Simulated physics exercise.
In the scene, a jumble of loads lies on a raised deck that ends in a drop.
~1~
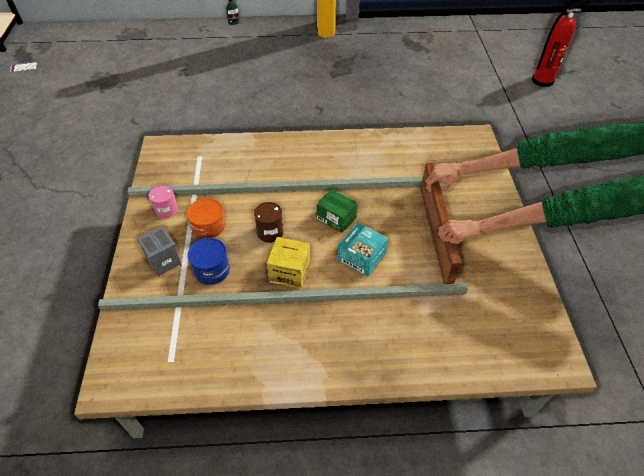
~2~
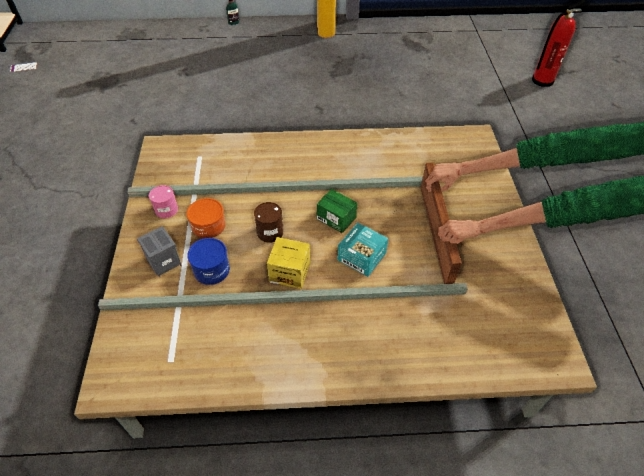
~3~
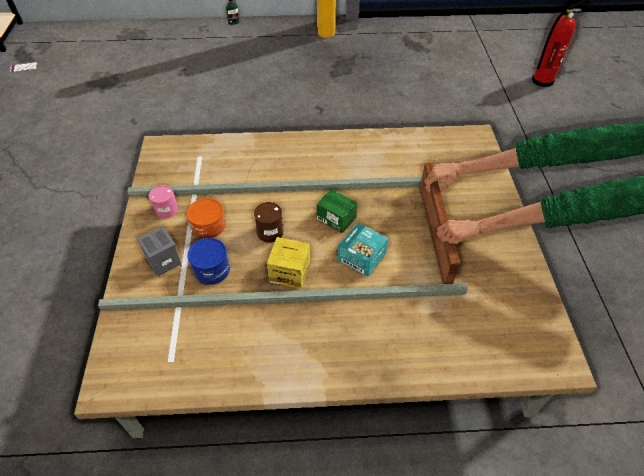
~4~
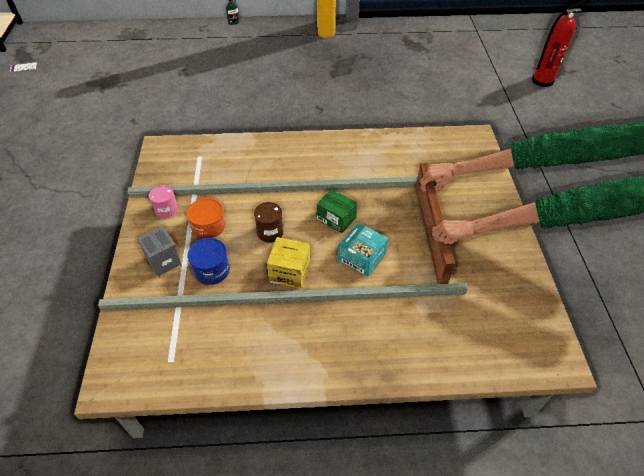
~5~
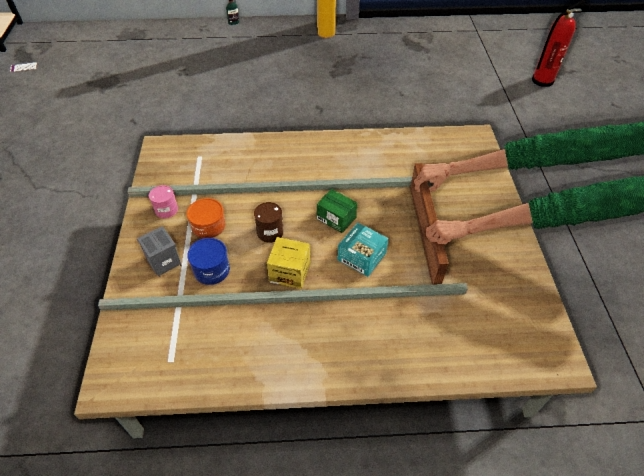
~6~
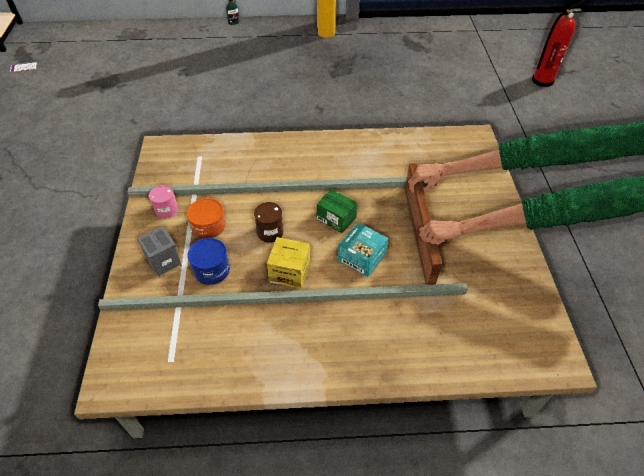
On a wooden table in a concrete-floored room, two green-sleeved arms hold a brown plank upright between two rails, right of eight colourful containers and a white tape line. The hands stay nearly still at first, then slide the plank slightly left, while the containers remain in place, untouched.
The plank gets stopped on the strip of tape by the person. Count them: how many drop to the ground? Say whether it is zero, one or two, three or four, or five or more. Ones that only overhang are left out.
A single one or a pair drops off.
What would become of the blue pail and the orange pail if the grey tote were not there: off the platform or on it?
First, the blue pail takes the fall; then, the orange pail is safe.
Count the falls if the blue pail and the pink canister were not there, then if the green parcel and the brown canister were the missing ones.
Fallen: 0, and 1 in the other try.
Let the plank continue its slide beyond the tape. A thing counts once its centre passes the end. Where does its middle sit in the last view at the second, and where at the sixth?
It sits around (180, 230) and after that around (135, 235).
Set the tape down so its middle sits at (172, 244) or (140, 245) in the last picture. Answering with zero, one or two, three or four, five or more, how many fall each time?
First tape: 1 or 2; second tape: At least five.
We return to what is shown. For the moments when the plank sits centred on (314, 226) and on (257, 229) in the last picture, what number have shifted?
First 3, after that 6.
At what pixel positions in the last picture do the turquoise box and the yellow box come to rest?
In the last picture the turquoise box sits at (161, 269) while the yellow box sits at (122, 272).
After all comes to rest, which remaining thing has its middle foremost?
Grey tote.
Early on, none off yet; pink canister at rest near (164, 202); grey tote at rest near (160, 252); orange pail at rest near (207, 219).
Finally, the number that fall off is one or two; lost, blue pail.
